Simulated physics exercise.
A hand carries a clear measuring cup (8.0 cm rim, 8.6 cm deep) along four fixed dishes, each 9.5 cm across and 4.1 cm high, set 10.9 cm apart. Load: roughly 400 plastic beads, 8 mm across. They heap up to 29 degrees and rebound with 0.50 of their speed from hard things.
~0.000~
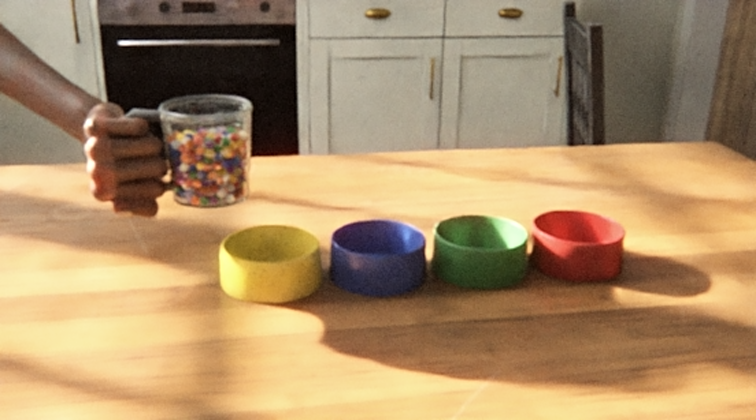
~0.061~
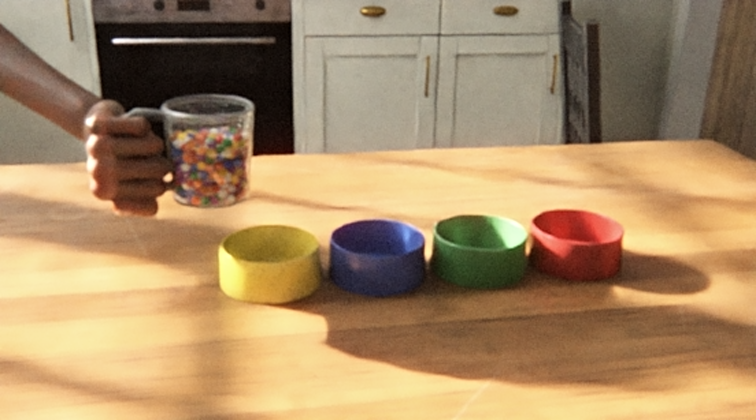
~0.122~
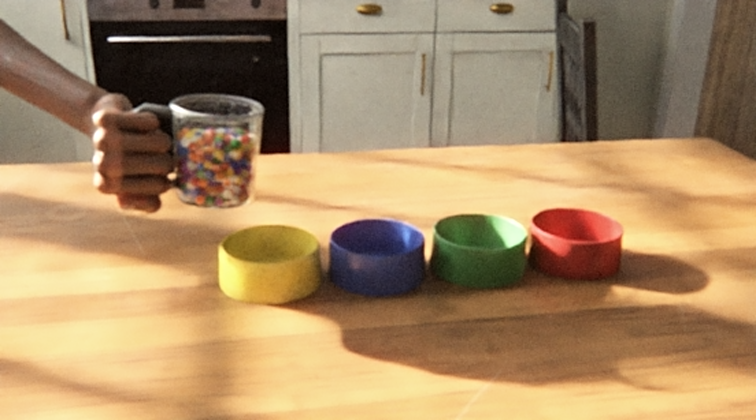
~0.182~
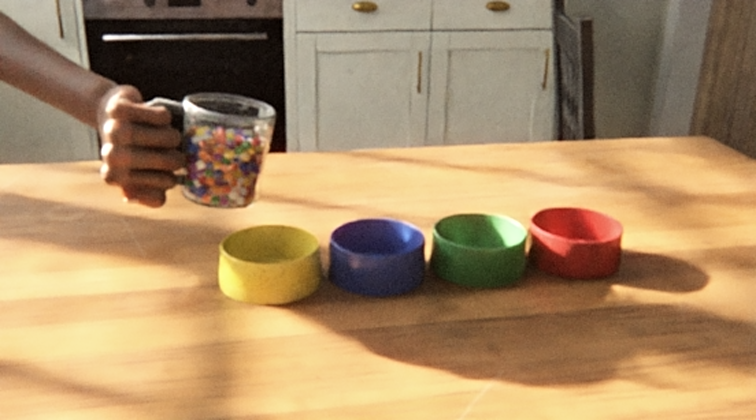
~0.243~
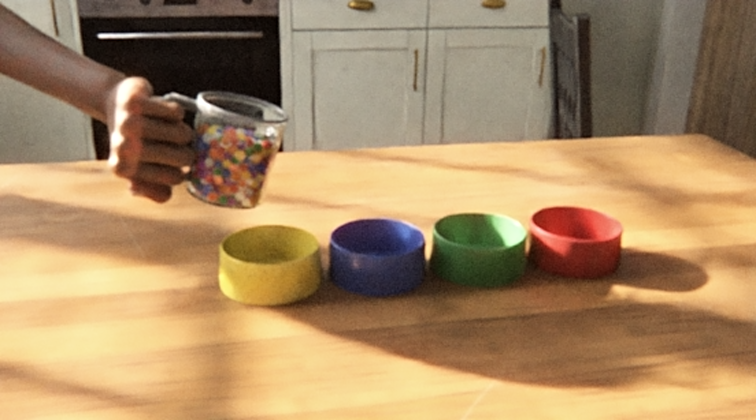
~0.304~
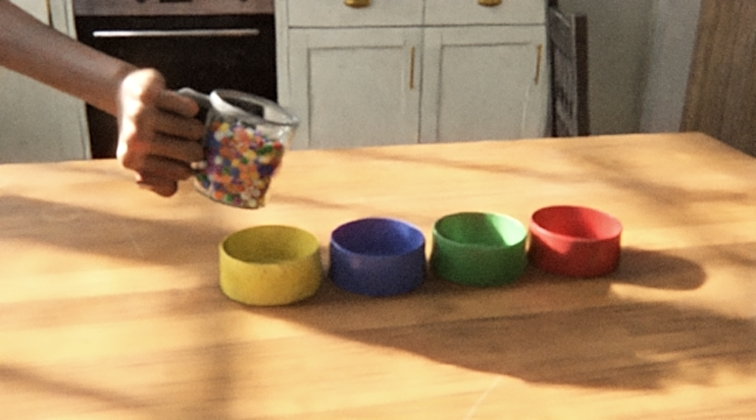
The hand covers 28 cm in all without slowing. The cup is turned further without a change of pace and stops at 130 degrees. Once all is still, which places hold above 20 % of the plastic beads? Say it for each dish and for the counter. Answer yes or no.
Red: No, blue: No, green: Yes, yellow: No, counter: No.
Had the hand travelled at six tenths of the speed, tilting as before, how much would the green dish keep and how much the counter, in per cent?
Then: Green 0, counter 10.
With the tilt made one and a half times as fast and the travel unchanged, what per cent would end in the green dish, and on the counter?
Then: Green 10; counter 20.
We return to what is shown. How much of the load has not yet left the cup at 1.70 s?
About 10 per cent.
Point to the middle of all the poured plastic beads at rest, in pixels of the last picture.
Around (482, 243).
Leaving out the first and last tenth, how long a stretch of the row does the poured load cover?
Some 6 cm.
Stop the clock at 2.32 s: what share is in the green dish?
About 95 per cent by then.
After 1.14 s, tilt 85 degrees; cup holds 100 %.
After 1.70 s, tilt 129 degrees; cup holds 10 %, green 85 %.
After 2.32 s, tilt 130 degrees; cup holds 0 %, green 95 %.
In the end, at 2.6 s, red 0 %, blue 0 %, green 95 %, yellow 0 %, counter 5 %.
